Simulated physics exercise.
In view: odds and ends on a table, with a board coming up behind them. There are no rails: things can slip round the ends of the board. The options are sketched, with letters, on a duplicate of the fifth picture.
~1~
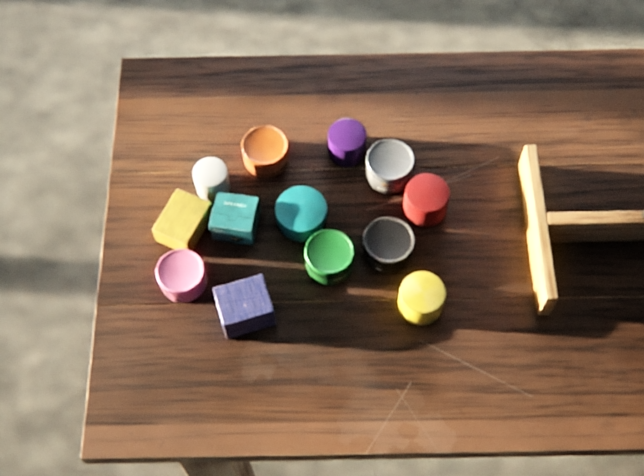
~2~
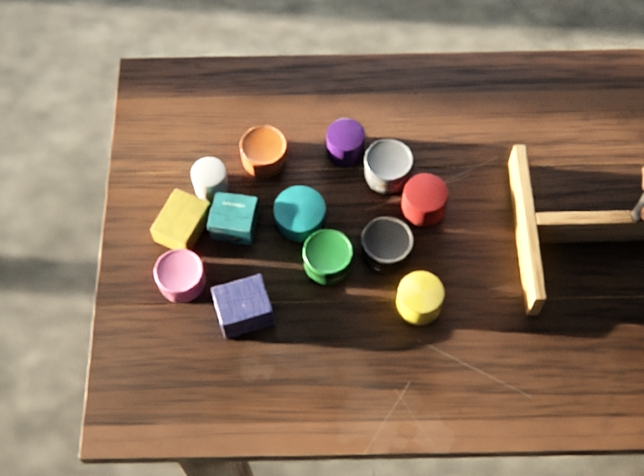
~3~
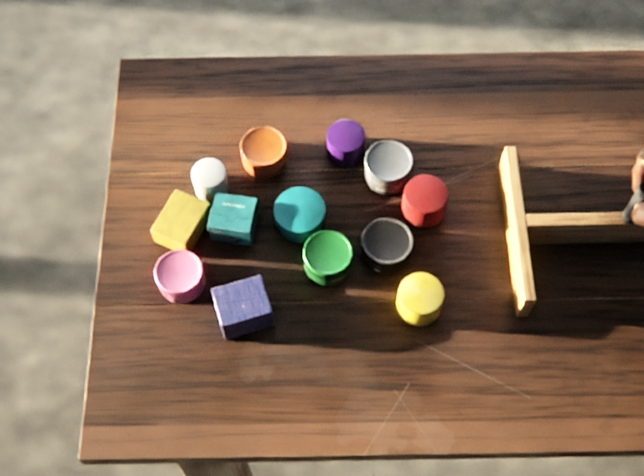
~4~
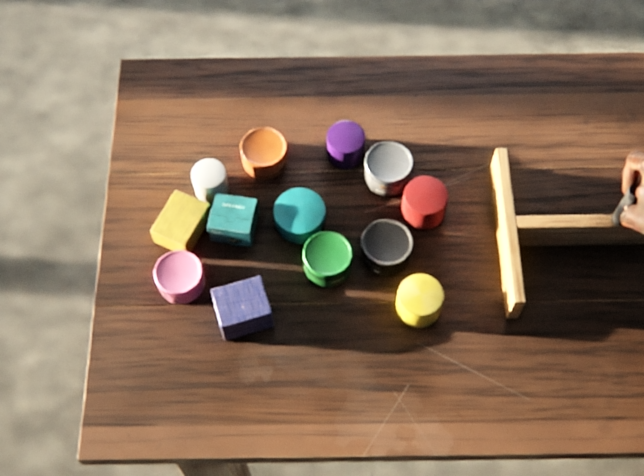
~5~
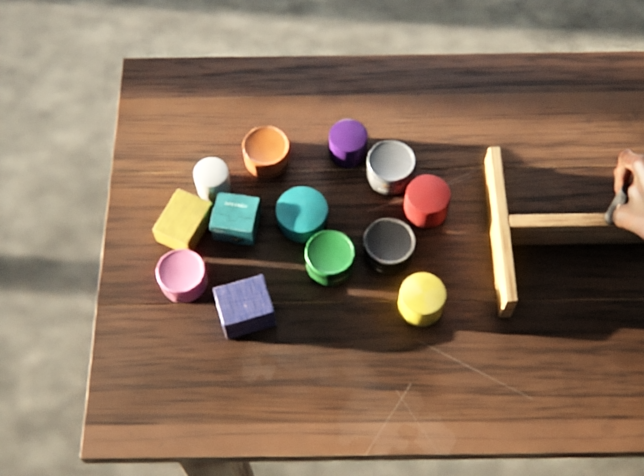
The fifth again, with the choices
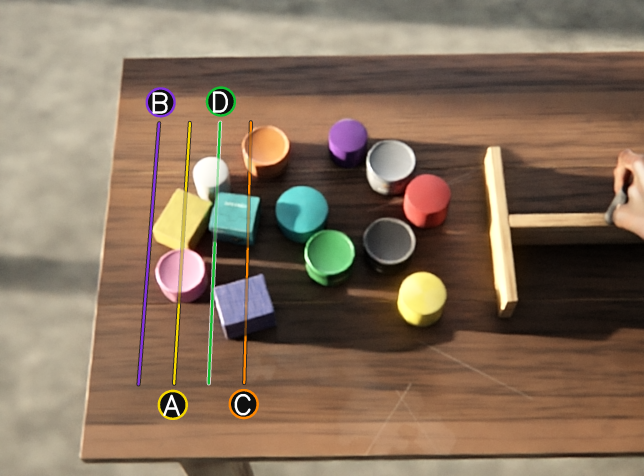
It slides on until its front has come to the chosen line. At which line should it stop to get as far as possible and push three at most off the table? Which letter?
No farther than A.
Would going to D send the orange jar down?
By then, no.
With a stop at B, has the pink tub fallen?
Yes.
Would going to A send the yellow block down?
By then, yes.
On the marked copy, A at (183, 244); B at (150, 245); C at (248, 243); D at (215, 244).
With A. Early on, board (387, 222); purple pot (329, 136); yellow tin (359, 301).
Further on, board (271, 224); yellow block (109, 236); turquoise packet (150, 218).
At the end, board (182, 225); turquoise packet over the edge; yellow block over the edge; three fallen.
As for the rest, B drops six; C is within the limit but short; D is within the limit but short.
